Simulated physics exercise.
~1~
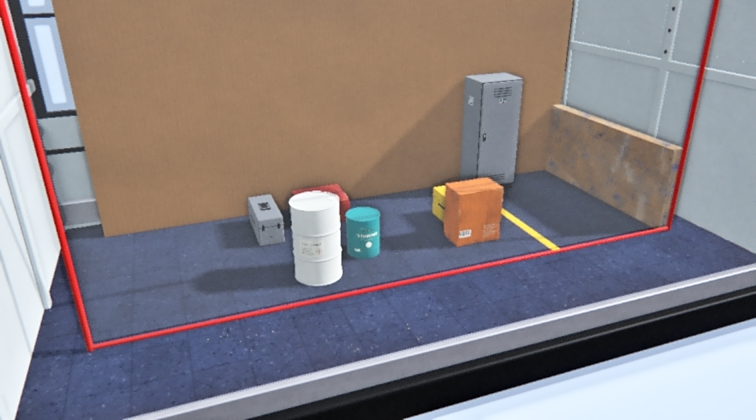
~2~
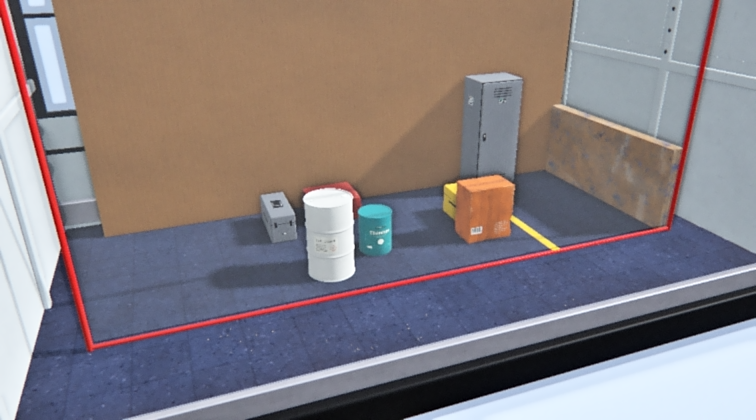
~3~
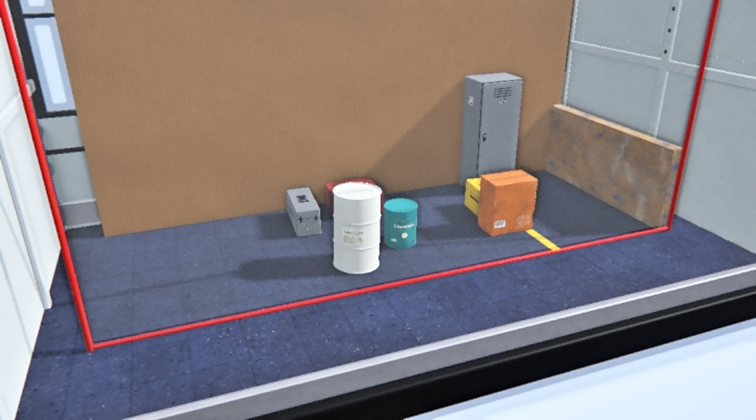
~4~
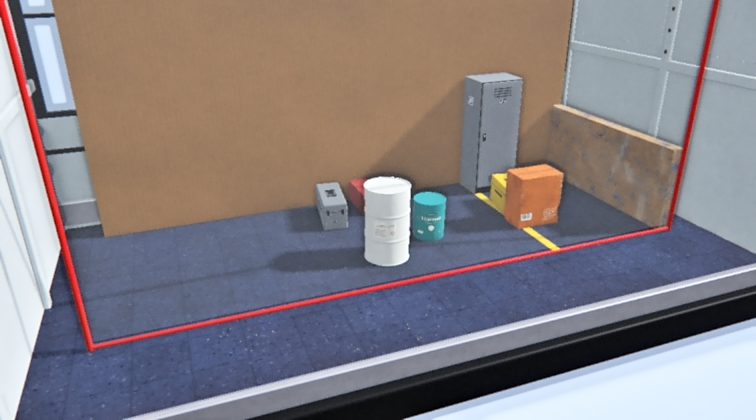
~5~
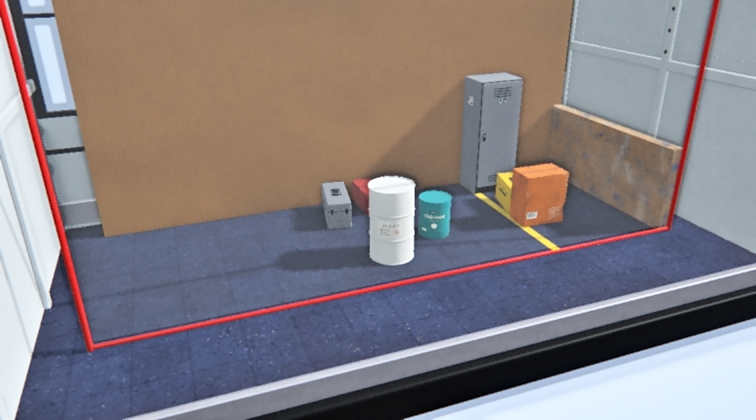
A white drum and other loose items slide right, the orange carton crossing the yellow line.
